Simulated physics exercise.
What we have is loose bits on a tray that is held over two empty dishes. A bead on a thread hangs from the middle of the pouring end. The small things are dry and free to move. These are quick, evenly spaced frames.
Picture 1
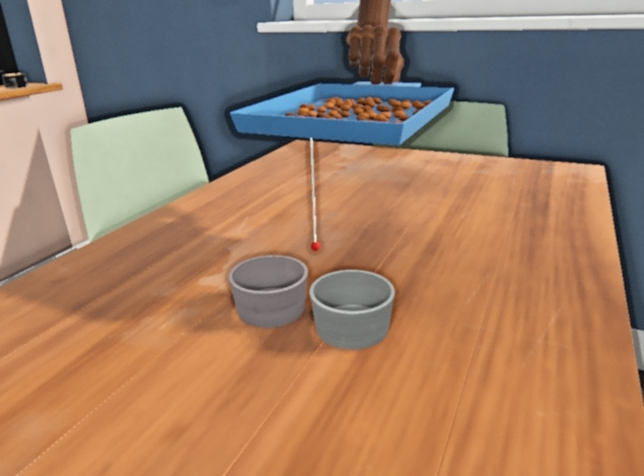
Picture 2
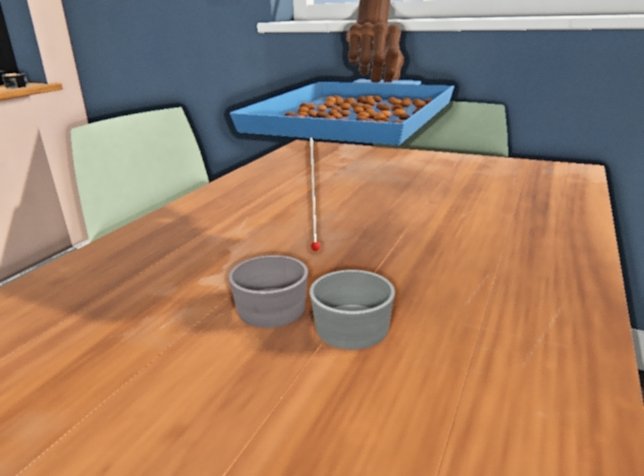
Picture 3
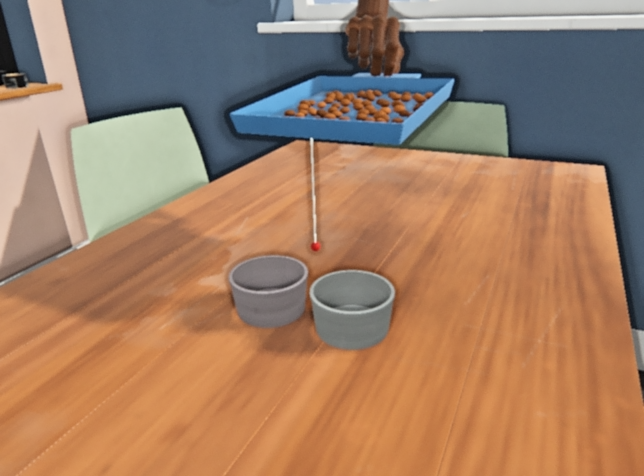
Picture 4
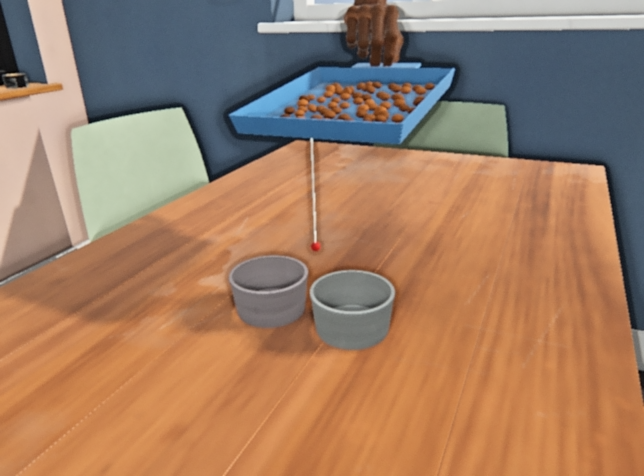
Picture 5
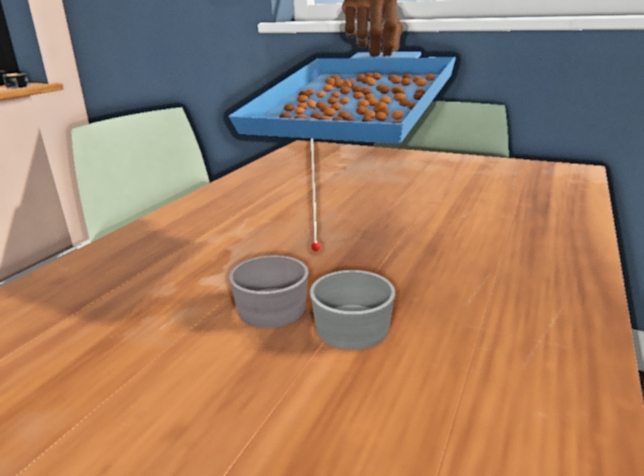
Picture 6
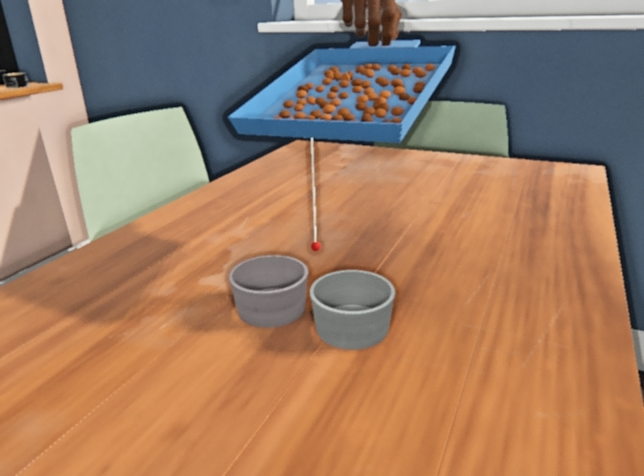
Blue tray of brown kibble bits tilting slightly as a hand raises its far side above two empty gray dishes.
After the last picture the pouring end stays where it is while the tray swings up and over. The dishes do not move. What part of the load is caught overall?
The two hold the larger part of the load.
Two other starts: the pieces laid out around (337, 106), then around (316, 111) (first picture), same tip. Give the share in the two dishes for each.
The first gives 60 %, the second 60 %.
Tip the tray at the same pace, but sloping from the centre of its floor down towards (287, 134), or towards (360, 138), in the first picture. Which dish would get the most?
At the first place the left one, at the second the dish on the right.
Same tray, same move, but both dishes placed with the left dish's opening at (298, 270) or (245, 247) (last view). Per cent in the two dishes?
The first gives 20 %, the second 10 %.
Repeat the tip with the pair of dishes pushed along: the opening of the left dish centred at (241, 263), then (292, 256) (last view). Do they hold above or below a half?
One: The larger part. Two: Less than half.
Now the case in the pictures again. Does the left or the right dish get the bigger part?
Fuller: Left.
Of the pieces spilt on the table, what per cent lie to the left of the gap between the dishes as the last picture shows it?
About 80 per cent.
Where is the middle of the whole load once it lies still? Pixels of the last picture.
Close to (277, 306).
Shortly afterwards, tray tipped steeply; the whole lot on the tray.
Next, tray tipped right over; near two thirds on the tray; a little in the left dish; only a few outside both; near a quarter in the air.
Some moments later, tray tipped past a quarter turn; near a quarter in the right dish; near half in the left dish; near a third outside both.
In the end, tray tipped past a quarter turn; near a quarter in the right dish; near half in the left dish; near a third outside both.
